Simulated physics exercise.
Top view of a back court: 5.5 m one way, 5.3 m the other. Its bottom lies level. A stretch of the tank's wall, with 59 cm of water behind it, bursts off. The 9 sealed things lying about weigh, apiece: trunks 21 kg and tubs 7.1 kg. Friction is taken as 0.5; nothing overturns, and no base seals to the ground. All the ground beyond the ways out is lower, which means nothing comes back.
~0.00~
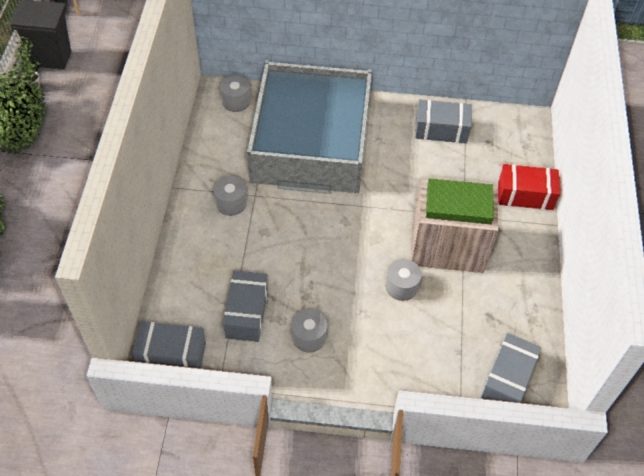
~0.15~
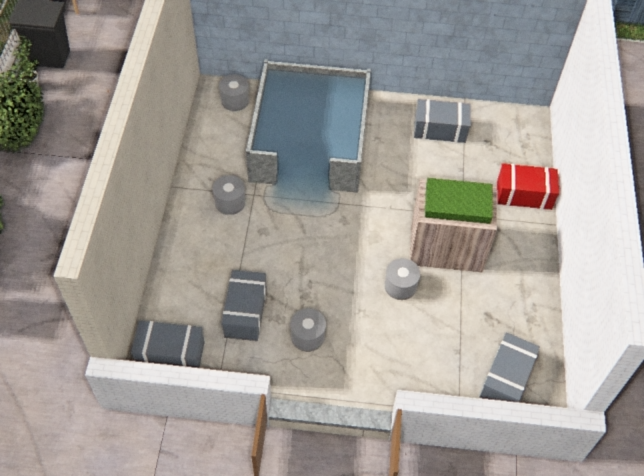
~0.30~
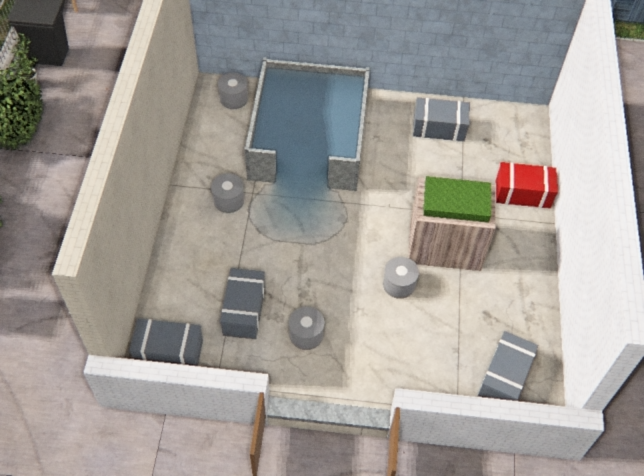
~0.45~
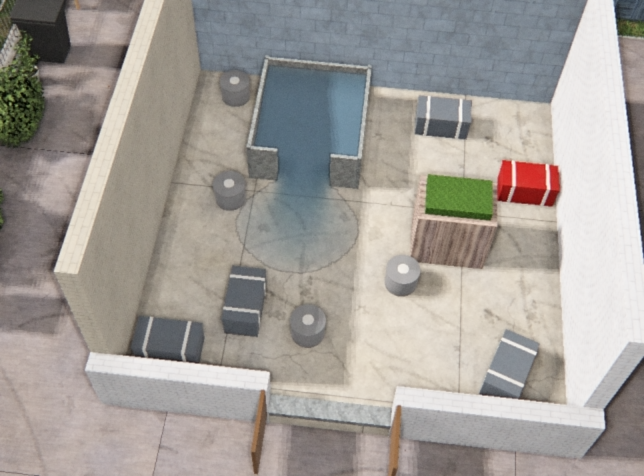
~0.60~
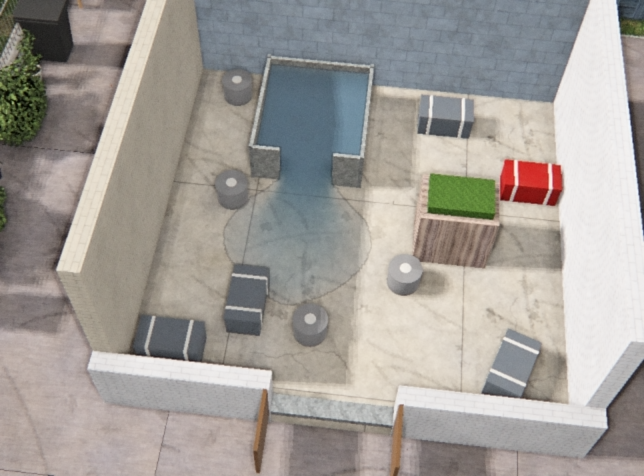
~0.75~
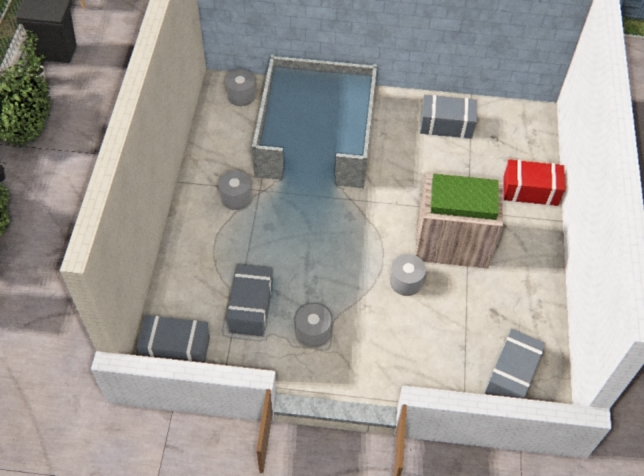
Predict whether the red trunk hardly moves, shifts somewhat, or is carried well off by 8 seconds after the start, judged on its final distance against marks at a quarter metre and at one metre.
The move is tiny.
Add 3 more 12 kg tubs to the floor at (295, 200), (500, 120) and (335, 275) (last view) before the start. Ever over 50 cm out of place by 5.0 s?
Taking them in order: Far enough, not far enough and far enough.
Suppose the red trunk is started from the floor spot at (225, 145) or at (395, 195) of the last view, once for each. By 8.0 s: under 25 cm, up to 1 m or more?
Try one, it keeps its spot; try two, it keeps its spot.
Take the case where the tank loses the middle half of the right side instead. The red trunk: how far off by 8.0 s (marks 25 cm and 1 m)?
Result: Red trunk displaced far.
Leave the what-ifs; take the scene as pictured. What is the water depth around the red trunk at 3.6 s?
About 0 cm.
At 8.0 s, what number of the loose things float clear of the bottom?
At that time the total is 1.
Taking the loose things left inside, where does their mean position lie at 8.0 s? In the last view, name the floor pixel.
The centre is close to (391, 238).
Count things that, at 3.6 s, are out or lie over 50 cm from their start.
Count: 2.
After 1.6 s the red trunk is near (537, 174), 0.0 m from its start, aground; 0 of 9 are out; 0 afloat.
After 3.6 s the red trunk is near (537, 174), 0.0 m from its start, aground; 1 of 9 are out; 1 afloat.
After 5.6 s the red trunk is near (537, 174), 0.0 m from its start, aground; 1 of 9 are out; 2 afloat.
After 8.0 s the red trunk is near (537, 174), 0.0 m from its start, aground; 1 of 9 are out; 1 afloat.
